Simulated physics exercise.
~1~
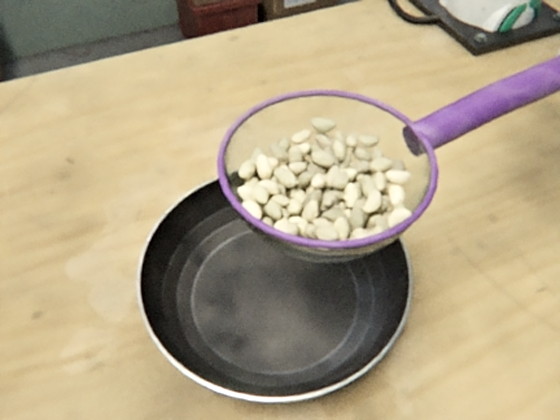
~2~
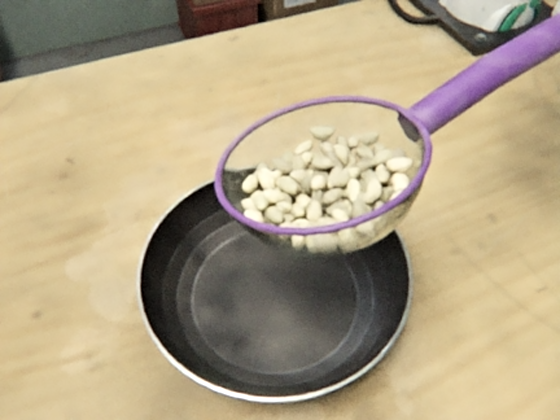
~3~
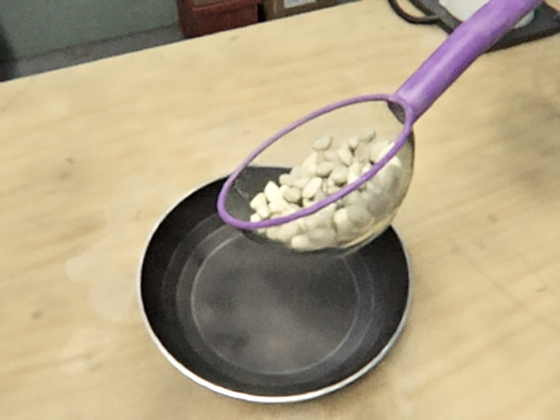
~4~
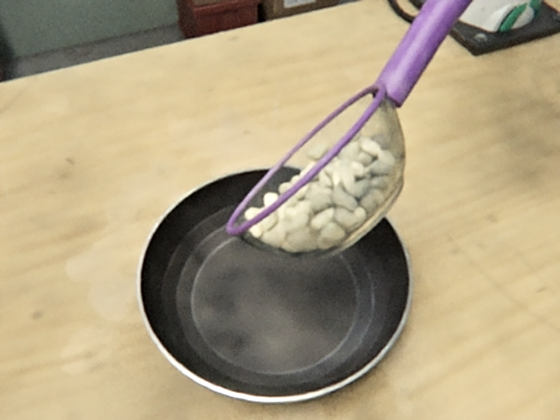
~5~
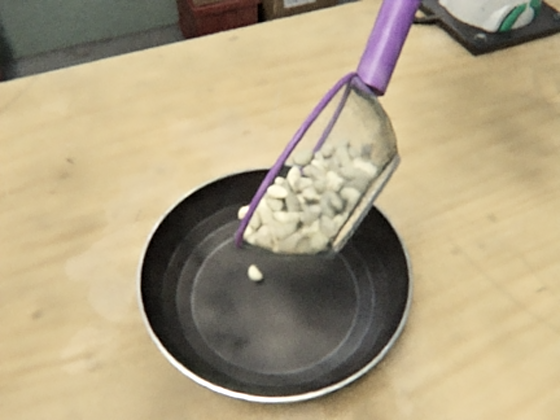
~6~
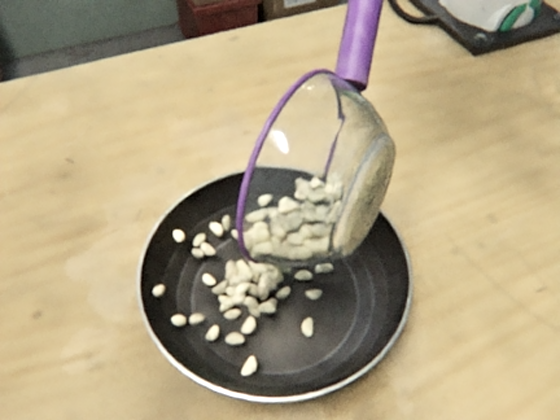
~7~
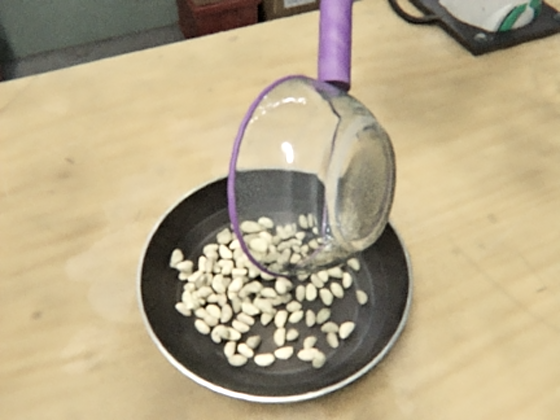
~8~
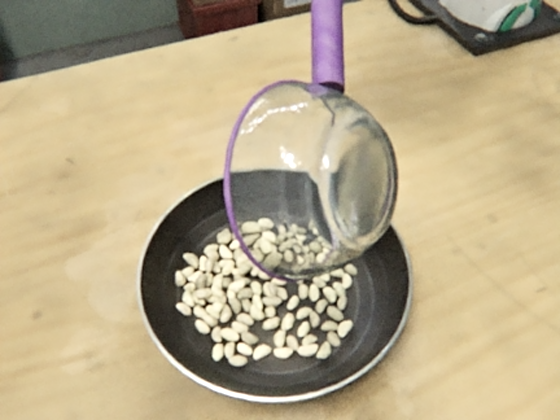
The clip shows a clear ladle with a purple rim and handle, full of white beans, above a dark pan on a wooden table. The ladle tilts steadily until the beans tumble out and spread across the pan, and ends empty, still tipped over them.
